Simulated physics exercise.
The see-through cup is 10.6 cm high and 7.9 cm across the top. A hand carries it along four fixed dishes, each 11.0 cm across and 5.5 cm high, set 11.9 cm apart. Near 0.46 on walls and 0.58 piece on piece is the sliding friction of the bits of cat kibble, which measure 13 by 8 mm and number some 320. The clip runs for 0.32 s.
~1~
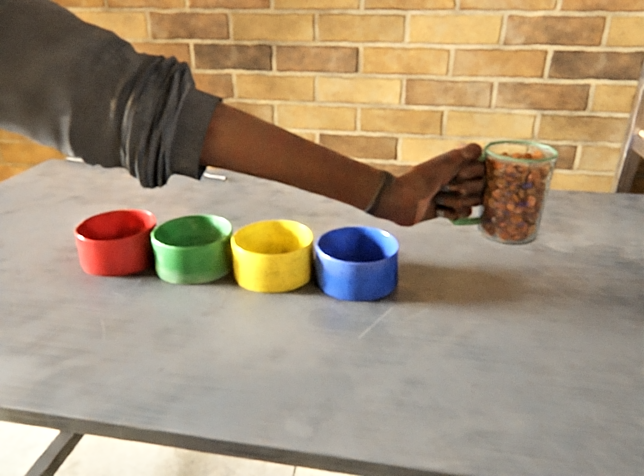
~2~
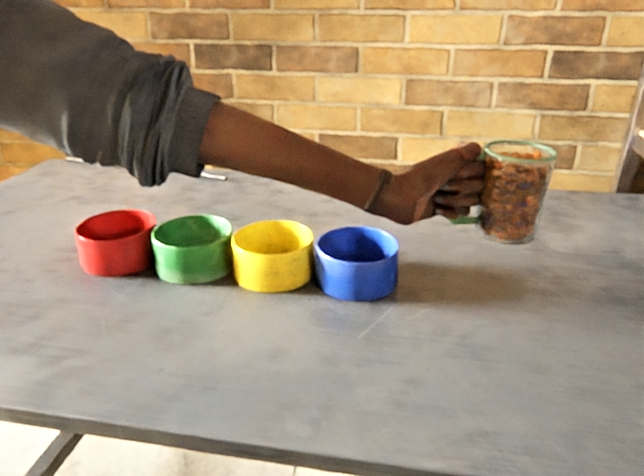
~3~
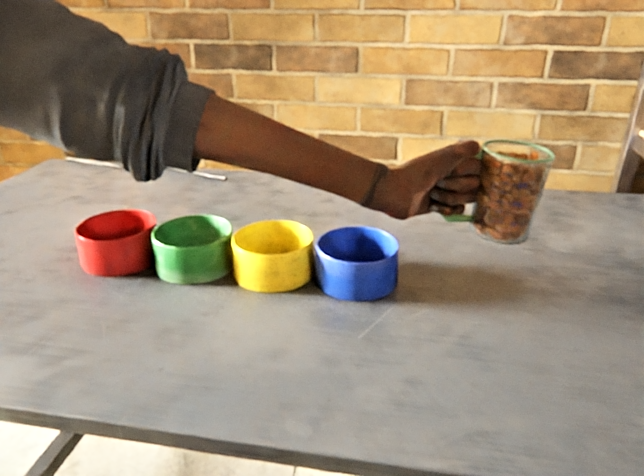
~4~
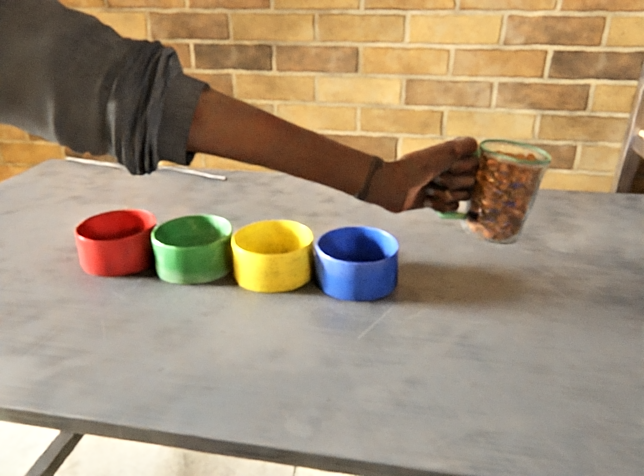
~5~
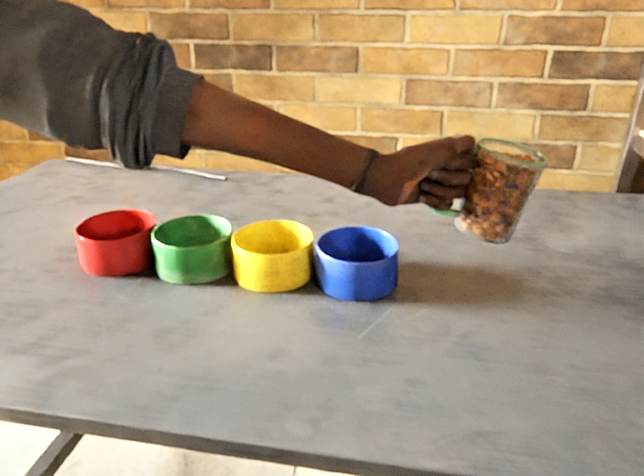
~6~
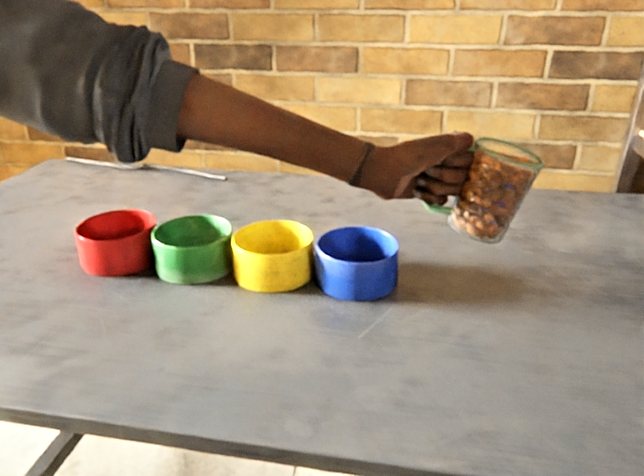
The video shows an arm in a dark sleeve holding a clear cup of small brown pieces beside red, green, yellow and blue dishes on a gray table, then moving it slightly left while gradually tilting it rightward.
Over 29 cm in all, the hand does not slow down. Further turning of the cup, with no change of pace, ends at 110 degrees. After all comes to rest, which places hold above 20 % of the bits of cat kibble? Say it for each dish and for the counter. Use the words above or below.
Red - below; blue - above; green - below; yellow - below; counter - above.
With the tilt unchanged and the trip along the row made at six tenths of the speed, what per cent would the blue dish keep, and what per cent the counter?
Result - blue dish: 10; counter: 90.
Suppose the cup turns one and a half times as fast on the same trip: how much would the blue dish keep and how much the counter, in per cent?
Then blue 20 and counter 70.
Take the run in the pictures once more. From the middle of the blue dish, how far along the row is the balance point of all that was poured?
Offset from the dish centre: About 4 cm, right side.
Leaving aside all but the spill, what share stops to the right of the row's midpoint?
Share: About 100 in a hundred.
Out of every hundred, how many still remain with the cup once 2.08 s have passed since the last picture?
Some 35 per cent of the load.
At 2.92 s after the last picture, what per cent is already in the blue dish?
Near 50 per cent so far.
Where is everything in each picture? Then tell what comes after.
The first frame shows cup at (513, 193), tilt 0 degrees, lip at (556, 152), moved 0.0 cm; middle of the pieces at (511, 195); blue dish at (357, 244); yellow dish at (273, 237); green dish at (192, 231); red dish at (116, 225).
The second frame shows cup at (512, 193), tilt 1 degrees, lip at (555, 153), moved 0.2 cm; middle of the pieces at (509, 195).
The third frame shows cup at (508, 192), tilt 4 degrees, lip at (553, 155), moved 0.7 cm; middle of the pieces at (505, 195).
The fourth frame shows cup at (502, 192), tilt 8 degrees, lip at (549, 157), moved 1.3 cm; middle of the pieces at (499, 194).
The fifth frame shows cup at (497, 192), tilt 11 degrees, lip at (546, 159), moved 1.9 cm; middle of the pieces at (494, 194).
The sixth frame shows cup at (492, 191), tilt 15 degrees, lip at (542, 162), moved 2.6 cm; middle of the pieces at (488, 193); blue dish at (357, 244); yellow dish at (273, 237); green dish at (192, 231); red dish at (116, 225).
Then, 1.25 s after the last picture, tilt 85 degrees; cup holds 95 %.
Then, 2.08 s after the last picture, tilt 110 degrees; cup holds 35 %, blue 30 %.
Then, 2.92 s after the last picture, tilt 110 degrees; cup holds 15 %, blue 50 %.
In the end, red 0 %, blue 55 %, green 0 %, yellow 0 %, counter 40 %, cup 5 %.
